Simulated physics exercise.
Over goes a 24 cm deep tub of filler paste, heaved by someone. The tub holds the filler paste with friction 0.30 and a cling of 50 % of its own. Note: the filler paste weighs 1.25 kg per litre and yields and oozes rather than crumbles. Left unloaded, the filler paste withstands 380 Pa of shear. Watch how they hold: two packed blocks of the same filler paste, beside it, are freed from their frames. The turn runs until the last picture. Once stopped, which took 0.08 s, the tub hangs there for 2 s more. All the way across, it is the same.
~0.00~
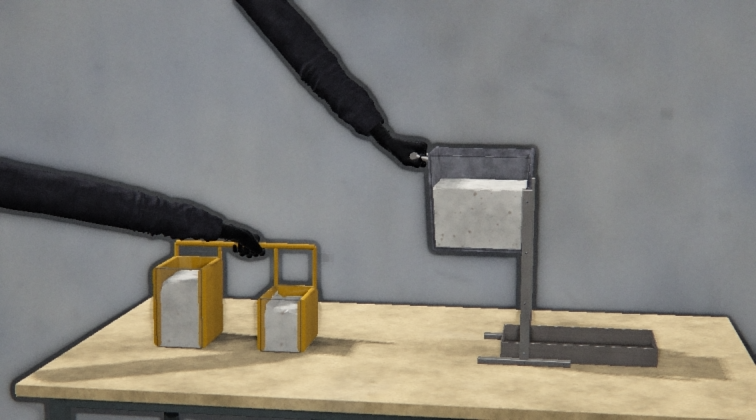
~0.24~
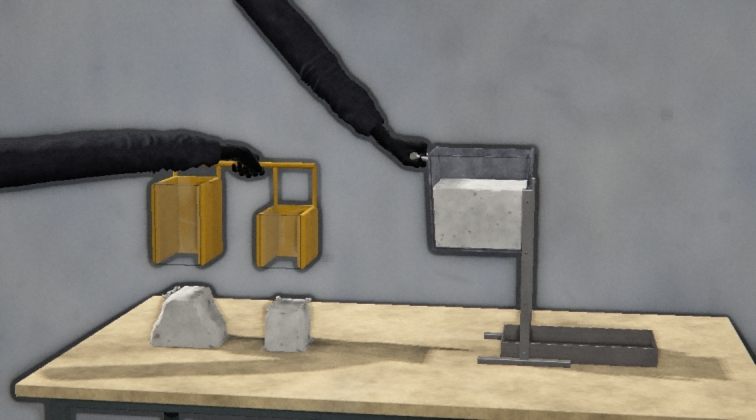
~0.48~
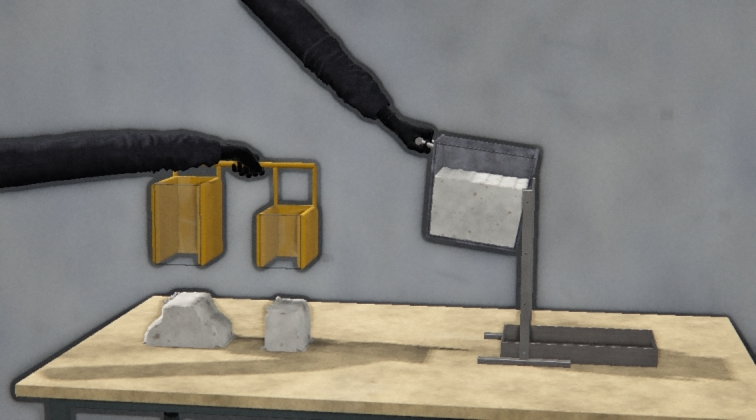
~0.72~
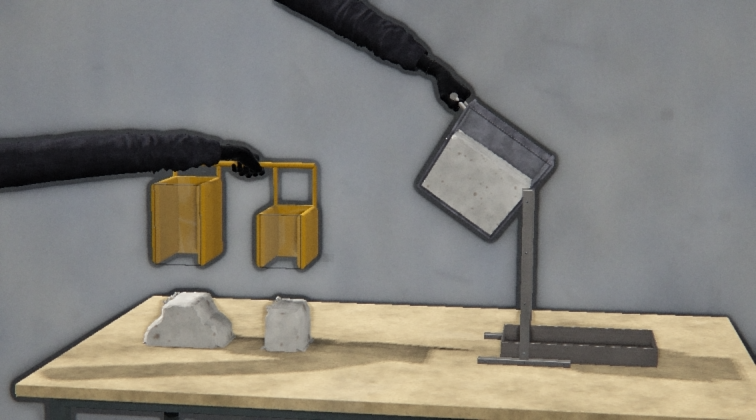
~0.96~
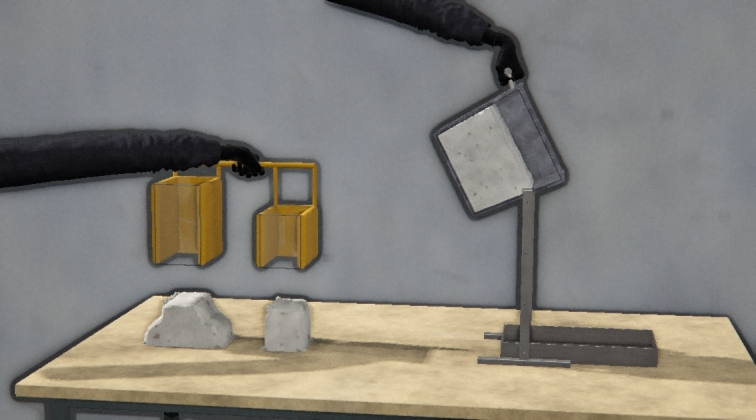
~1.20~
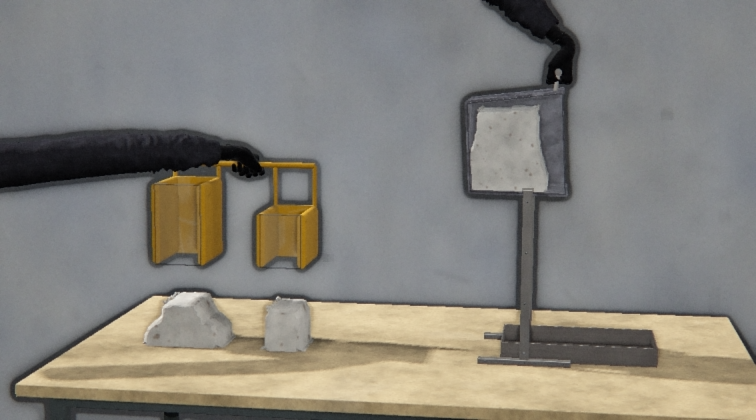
A black-gloved hand lifted two joined yellow molds off two gray blocks, and the left block slumped wider; then another hand swung a clear tub of the gray paste up onto its side.
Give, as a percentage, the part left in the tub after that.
I would say roughly 57 per cent is left.
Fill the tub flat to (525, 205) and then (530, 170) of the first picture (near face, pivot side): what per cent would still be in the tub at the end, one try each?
The first fill leaves 90 % in the tub and the second leaves 45 %.
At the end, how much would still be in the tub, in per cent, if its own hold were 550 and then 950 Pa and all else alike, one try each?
About 75 % first, about 100 % second.
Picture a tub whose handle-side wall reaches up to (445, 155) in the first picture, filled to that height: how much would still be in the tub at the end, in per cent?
75 %.
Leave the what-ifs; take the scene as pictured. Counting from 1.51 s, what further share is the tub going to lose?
12 per cent.
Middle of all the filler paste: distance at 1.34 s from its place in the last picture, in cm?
The shift is near 5 cm.
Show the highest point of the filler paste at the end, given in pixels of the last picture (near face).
It ends up highest close to (500, 153).
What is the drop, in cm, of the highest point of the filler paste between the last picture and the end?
About 11 cm.
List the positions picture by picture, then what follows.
The first frame shows handle-side rim at (431, 155), tilt 0 degrees; crest of the filler paste at (451, 188); block heights 18 cm, 12 cm (left to right).
The second frame shows handle-side rim at (431, 155), tilt 0 degrees; crest of the filler paste at (451, 188); block heights 14 cm, 11 cm (left to right).
The third frame shows handle-side rim at (437, 142), tilt 8 degrees; crest of the filler paste at (441, 177); block heights 12 cm, 11 cm (left to right).
The fourth frame shows handle-side rim at (471, 107), tilt 35 degrees; crest of the filler paste at (456, 138); block heights 12 cm, 11 cm (left to right).
The fifth frame shows handle-side rim at (520, 90), tilt 63 degrees; crest of the filler paste at (487, 110); block heights 12 cm, 11 cm (left to right).
The sixth frame shows handle-side rim at (563, 95), tilt 87 degrees; crest of the filler paste at (532, 110); block heights 12 cm, 11 cm (left to right).
After 1.34 s, the tub is at 87 degrees and holds 95 %.
After 1.51 s, the tub is at 87 degrees and holds 69 %.
After 1.68 s, the tub is at 87 degrees and holds 58 %.
After 1.85 s, the tub is at 87 degrees and holds 57 %.
After 3.20 s, the tub is at 87 degrees and holds 57 %.
